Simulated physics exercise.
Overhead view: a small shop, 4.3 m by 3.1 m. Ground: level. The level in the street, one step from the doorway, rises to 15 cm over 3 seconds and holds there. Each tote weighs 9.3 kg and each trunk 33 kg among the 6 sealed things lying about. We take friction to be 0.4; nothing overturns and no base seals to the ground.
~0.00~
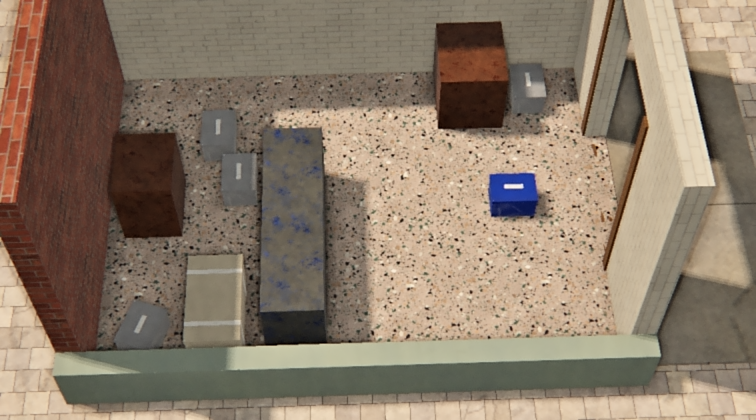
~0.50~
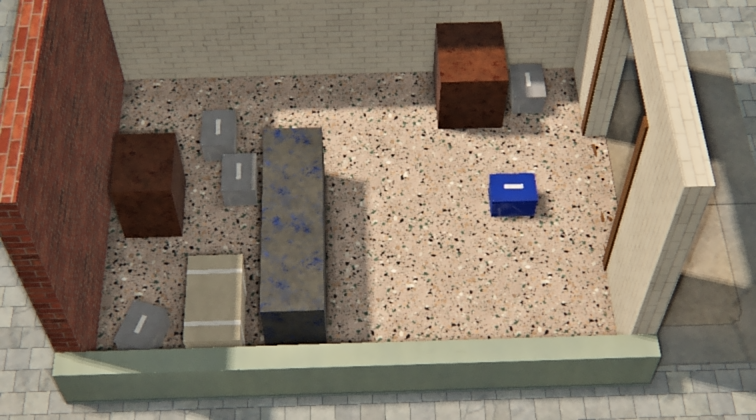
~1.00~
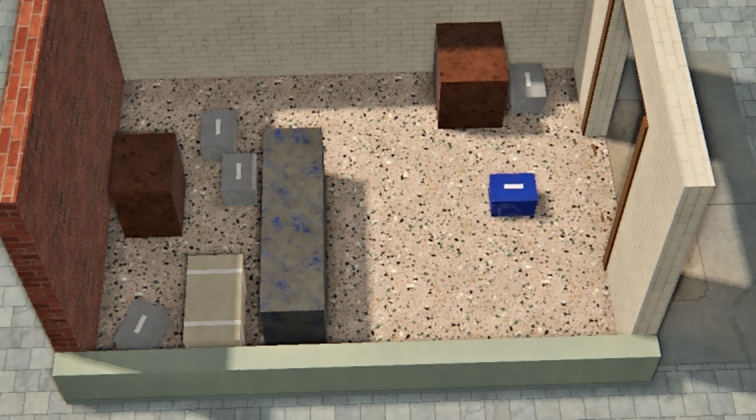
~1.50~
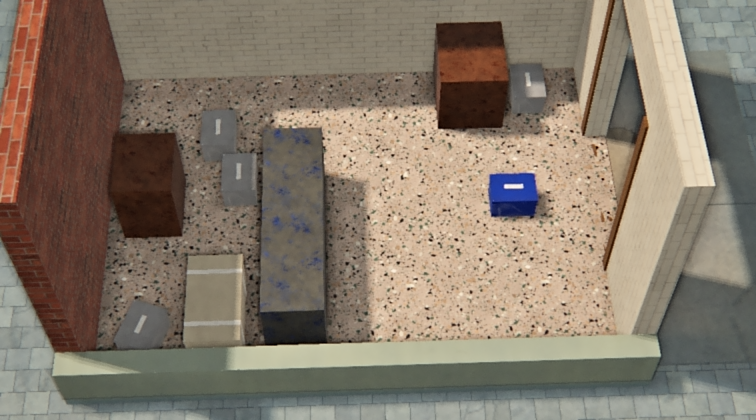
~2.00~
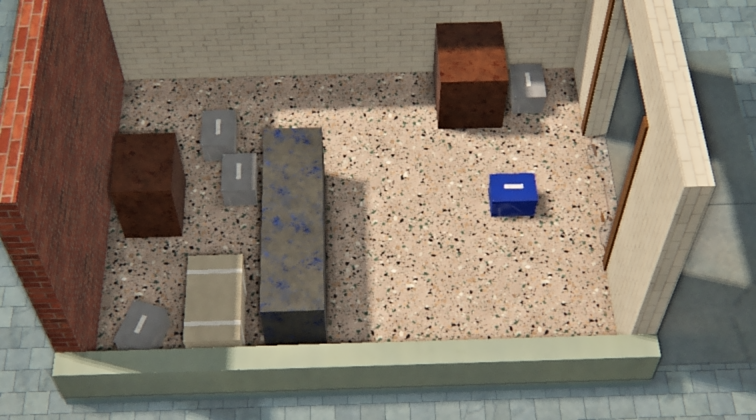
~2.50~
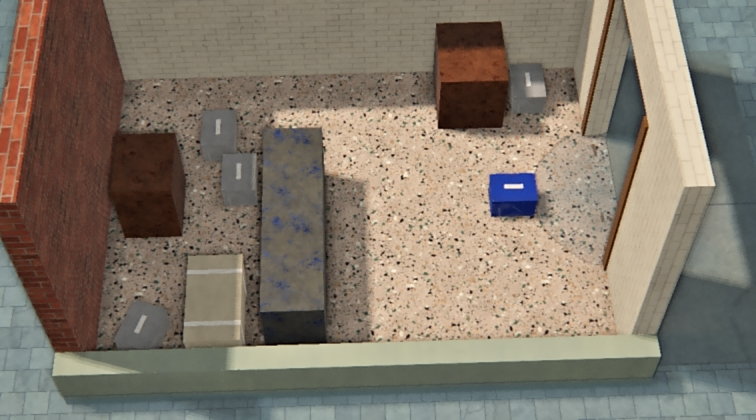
Water slowly turned the paving outside a small shop bluish, then a thin sheet crept in through the doorway on the right toward the blue tote, while the tote and everything else inside stayed still.
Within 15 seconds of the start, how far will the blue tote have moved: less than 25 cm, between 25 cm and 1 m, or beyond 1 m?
The move is big.
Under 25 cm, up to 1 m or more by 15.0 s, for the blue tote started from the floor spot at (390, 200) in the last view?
Well, it gets shoved far.
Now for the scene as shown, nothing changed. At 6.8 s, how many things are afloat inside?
0.
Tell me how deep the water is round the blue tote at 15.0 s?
Roughly 14 cm.
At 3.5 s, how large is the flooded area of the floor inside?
Close to 2.0 m2, I'd say.
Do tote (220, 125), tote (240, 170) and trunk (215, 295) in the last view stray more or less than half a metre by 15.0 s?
Well, in sequence it's farther, farther, smaller.
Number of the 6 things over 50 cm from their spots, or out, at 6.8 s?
1.
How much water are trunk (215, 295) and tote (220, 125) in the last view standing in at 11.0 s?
Depths: Near 7 cm, then near 9 cm.
After 3.5 s the blue tote is near (495, 189), 0.2 m from its start, aground; 0 afloat.
After 6.8 s the blue tote is near (394, 186), 1.0 m from its start, aground; 0 afloat.
After 11.0 s the blue tote is near (220, 78), 2.9 m from its start, afloat; 2 afloat.
After 15.0 s the blue tote is near (134, 101), 3.5 m from its start, afloat; 5 afloat.
